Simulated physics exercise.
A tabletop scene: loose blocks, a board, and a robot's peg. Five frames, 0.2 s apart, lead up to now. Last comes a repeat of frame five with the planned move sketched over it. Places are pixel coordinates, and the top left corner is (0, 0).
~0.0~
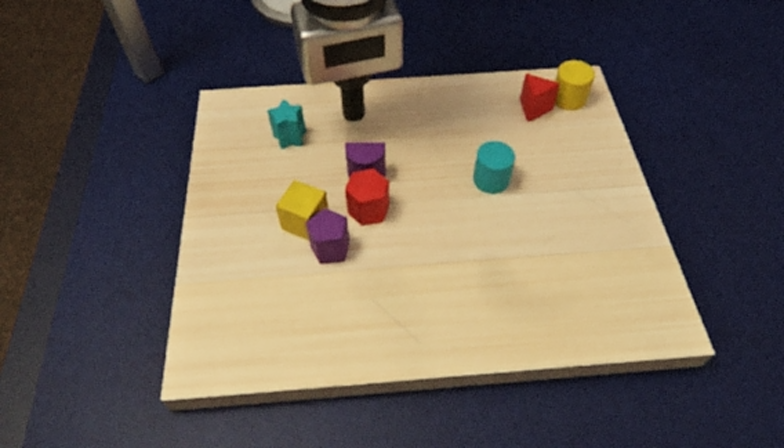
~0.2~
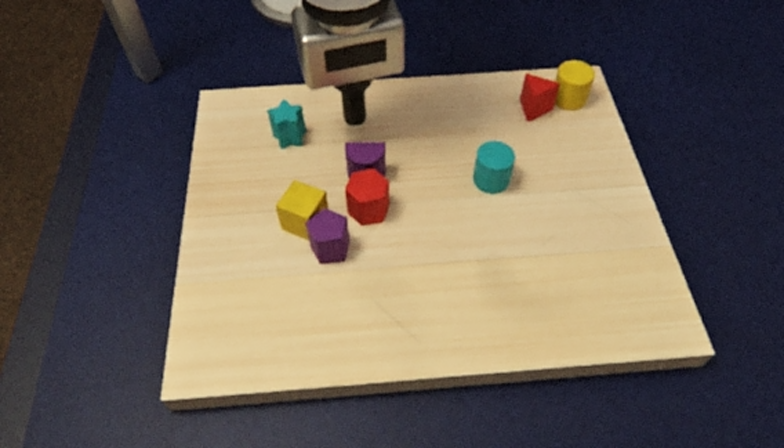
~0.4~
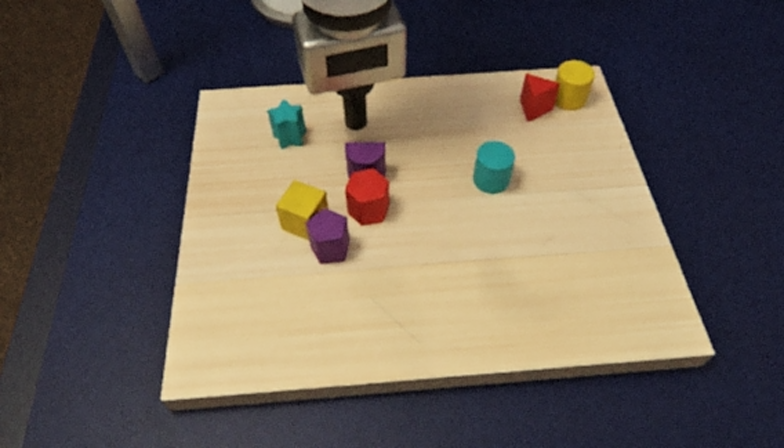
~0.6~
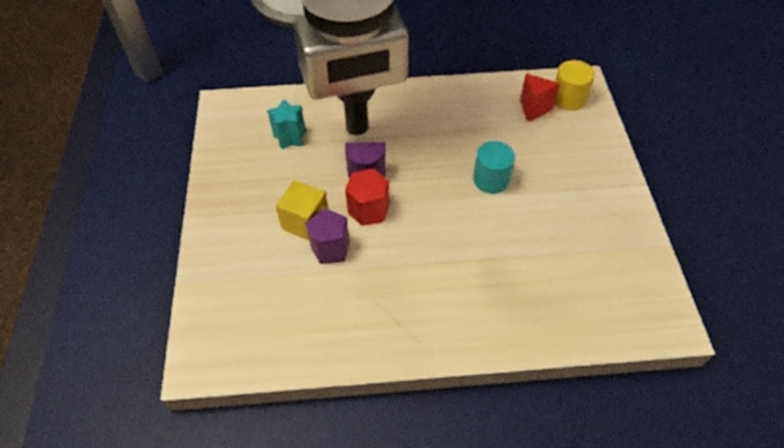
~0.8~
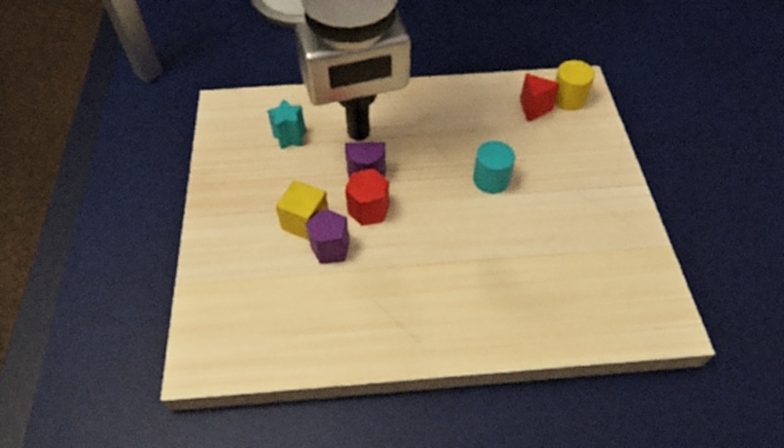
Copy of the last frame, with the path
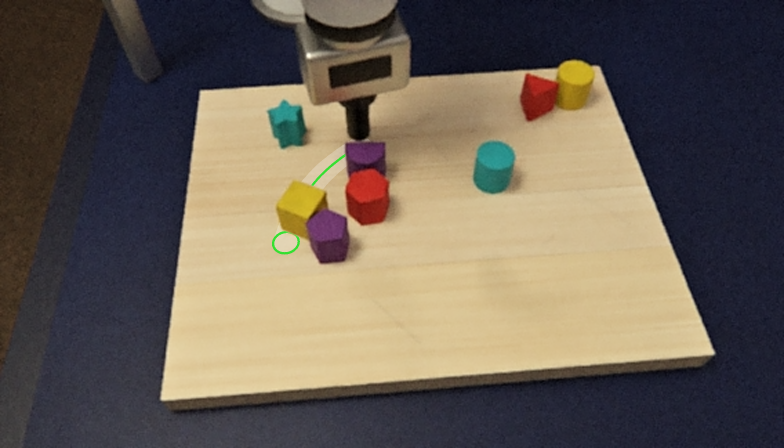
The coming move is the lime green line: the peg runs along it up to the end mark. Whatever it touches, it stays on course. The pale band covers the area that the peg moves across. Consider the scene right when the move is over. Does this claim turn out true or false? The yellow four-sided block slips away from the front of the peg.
My answer: False.
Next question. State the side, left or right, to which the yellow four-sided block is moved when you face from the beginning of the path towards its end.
Its shift is leftward.
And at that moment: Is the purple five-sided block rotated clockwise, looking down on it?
I expect not.
The line goes from (360, 145) by way of (326, 170) and (301, 203) to (286, 243).
One third of the way, peg (324, 158); nothing pushed yet.
Two thirds of the way, peg (298, 191); yellow four-sided block (295, 205), turned 15° anticlockwise.
At the end, peg (283, 231); yellow four-sided block (288, 245), turned 50° anticlockwise; purple five-sided block (330, 232), turned 35° anticlockwise; purple half-round block unmoved.
